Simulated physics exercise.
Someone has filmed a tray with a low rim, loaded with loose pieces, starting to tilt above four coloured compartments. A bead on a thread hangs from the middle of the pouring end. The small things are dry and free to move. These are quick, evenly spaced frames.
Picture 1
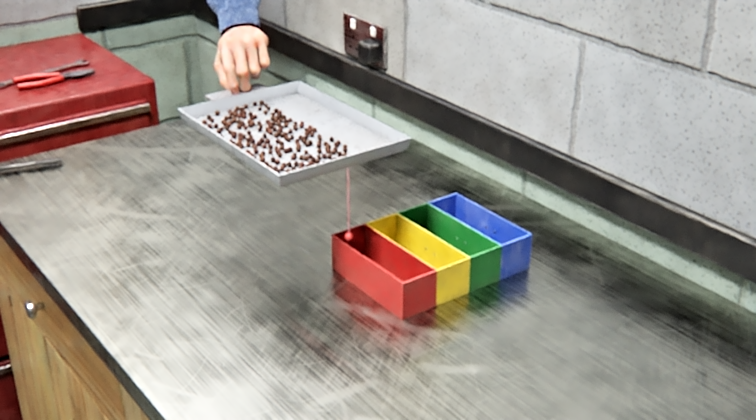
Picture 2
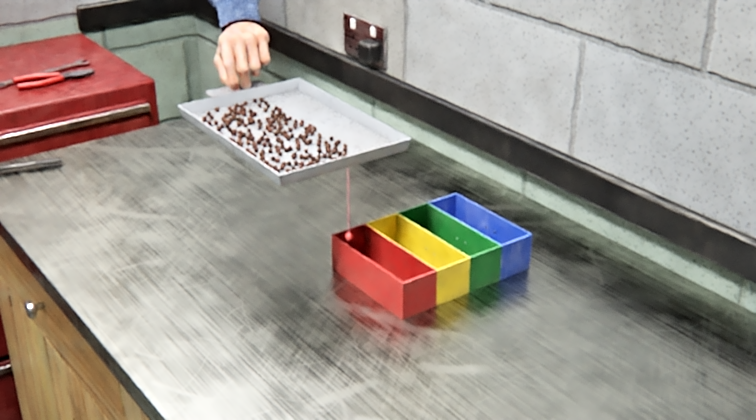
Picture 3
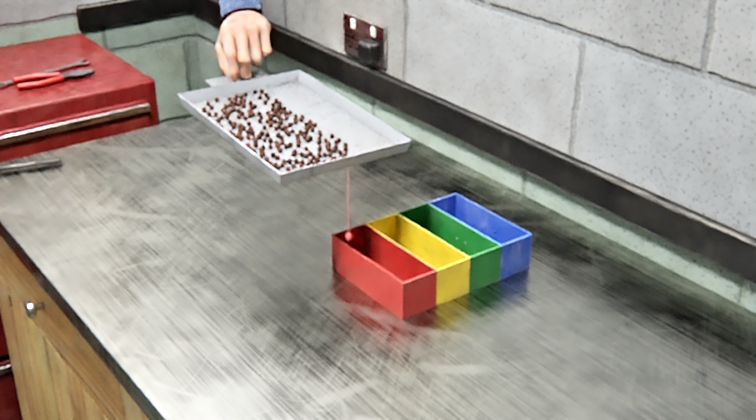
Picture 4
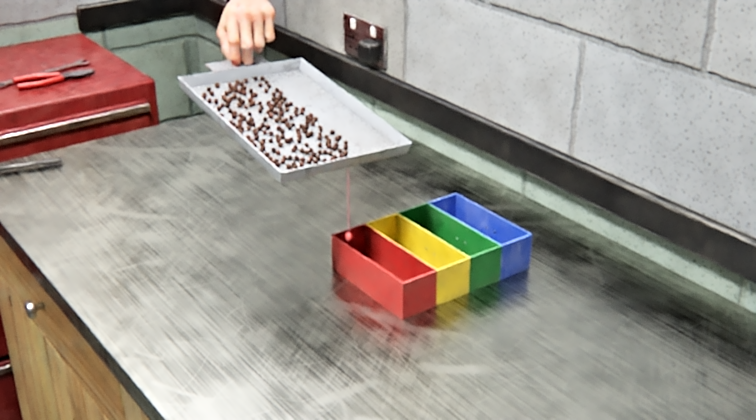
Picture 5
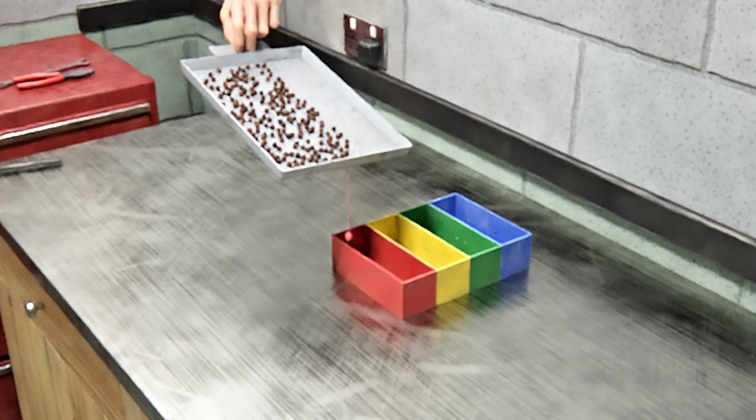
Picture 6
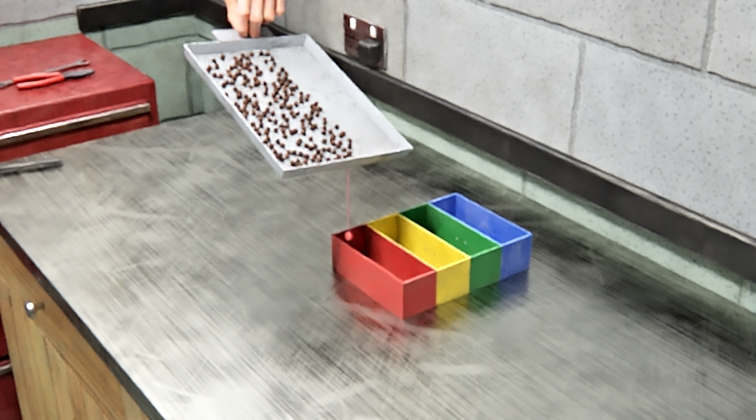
At the start, a hand holds a shallow grey tray of small brown berries level above a bench, beside red, yellow, green and blue compartments. The hand then raises the back of the tray, gradually steepening its tilt toward the compartments, while the bead hanging on a thread barely moves.
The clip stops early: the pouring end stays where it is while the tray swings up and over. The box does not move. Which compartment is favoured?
It favours the yellow compartment.
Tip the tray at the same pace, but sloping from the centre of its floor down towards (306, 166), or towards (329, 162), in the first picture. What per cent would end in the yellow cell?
About 0 and 0 per cent.
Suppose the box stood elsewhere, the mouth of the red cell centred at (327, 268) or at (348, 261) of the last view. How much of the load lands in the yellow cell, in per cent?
Near 20 % and 20 %.
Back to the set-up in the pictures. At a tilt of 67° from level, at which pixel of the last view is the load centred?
Close to (377, 159).
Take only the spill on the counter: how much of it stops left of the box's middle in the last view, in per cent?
Roughly 90 in a hundred.
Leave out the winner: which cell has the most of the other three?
It is the red cell.
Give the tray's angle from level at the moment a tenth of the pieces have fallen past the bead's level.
At some 70 degrees.
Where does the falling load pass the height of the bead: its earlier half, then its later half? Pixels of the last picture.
The first part at (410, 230); the rest at (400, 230).
Soon after the last picture, tray tipped steeply; most on the tray; a stray few in the yellow cell; a stray few in the green cell; a stray few in the red cell; a stray few in the blue cell; a small part falling or outside the box.
A little later, tray tipped past a quarter turn; about a third on the tray; about a quarter in the yellow cell; a small part in the green cell; a small part in the red cell; a stray few in the blue cell; about a quarter falling or outside the box.
Later still, tray tipped past a quarter turn; about two thirds in the yellow cell; about a quarter in the red cell; a small part in the green cell; a stray few in the blue cell; a small part falling or outside the box.
At rest, tray tipped past a quarter turn; about two thirds in the yellow cell; about a quarter in the red cell; a small part in the green cell; a stray few in the blue cell; a small part outside the box.
